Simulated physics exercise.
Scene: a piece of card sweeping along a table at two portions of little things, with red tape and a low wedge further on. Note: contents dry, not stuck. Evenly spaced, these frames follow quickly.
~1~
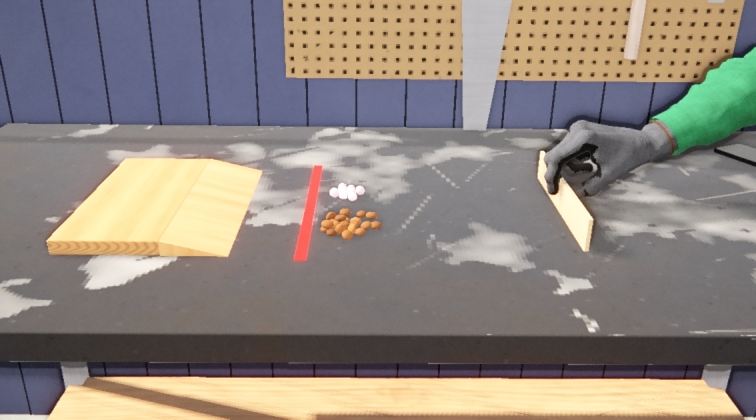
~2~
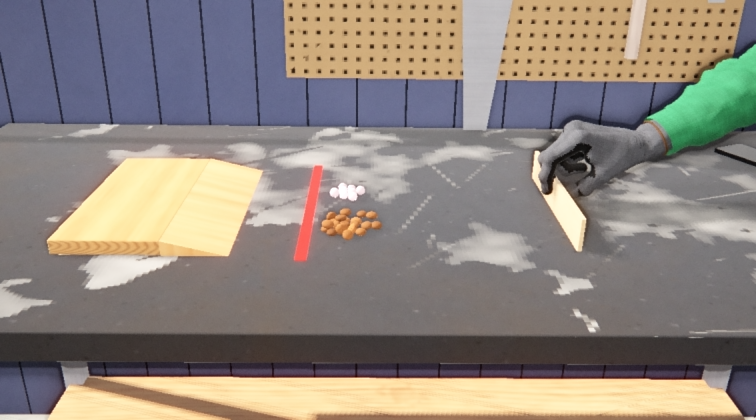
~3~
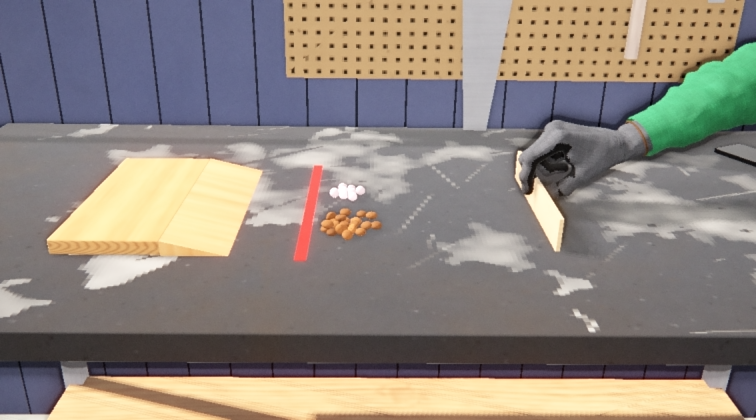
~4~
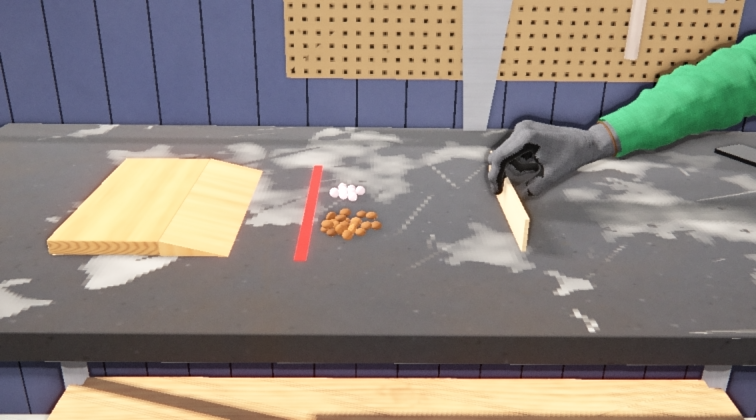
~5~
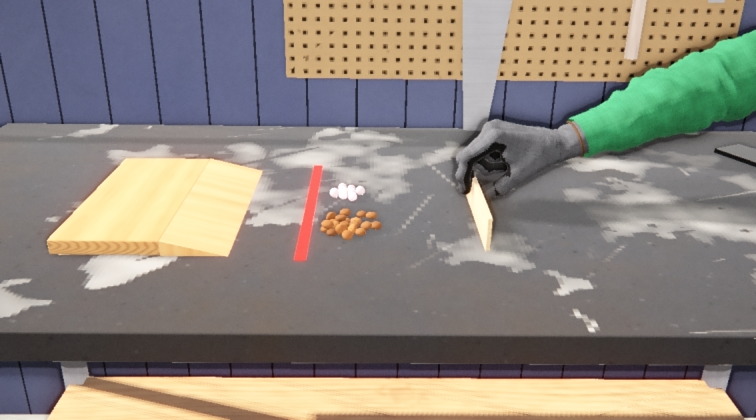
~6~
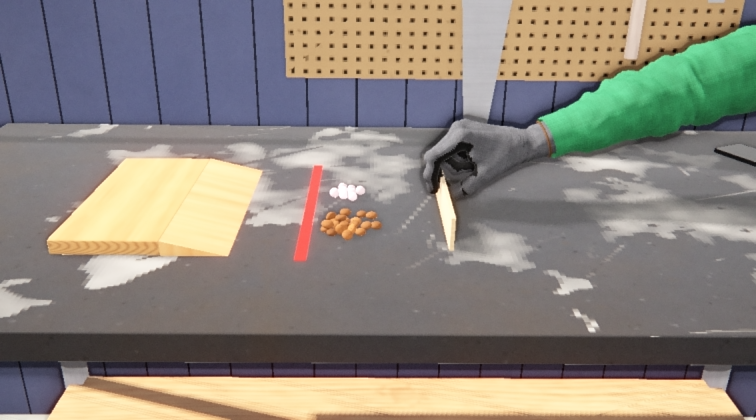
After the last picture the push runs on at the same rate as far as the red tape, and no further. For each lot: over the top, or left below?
The front lot comes up short and the back lot gets at least some up.
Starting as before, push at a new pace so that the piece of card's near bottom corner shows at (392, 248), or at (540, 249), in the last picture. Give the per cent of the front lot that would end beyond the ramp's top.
About 10 % the first time, about 0 % the second.
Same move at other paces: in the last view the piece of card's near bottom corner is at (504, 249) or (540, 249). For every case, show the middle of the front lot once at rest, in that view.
It would come to rest near (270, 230) the first time and near (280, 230) the second.
Then, 0.14 s later than the last frame, piece of card still moving, near (366, 179); front lot every one short of the ramp; back lot every one short of the ramp.
Then, 0.30 s later than the last frame, piece of card stopped at the red tape; front lot every one short of the ramp; back lot every one short of the ramp.
Then, 0.58 s later than the last frame, piece of card stopped at the red tape; front lot about a tenth on the ramp, almost all short of the ramp; back lot roughly half past the top, roughly half on the ramp.
When it is over, piece of card stopped at the red tape; front lot not one past the top, about a tenth on the ramp, almost all short of the ramp; back lot roughly two thirds past the top, about a tenth on the ramp, roughly a quarter short of the ramp.
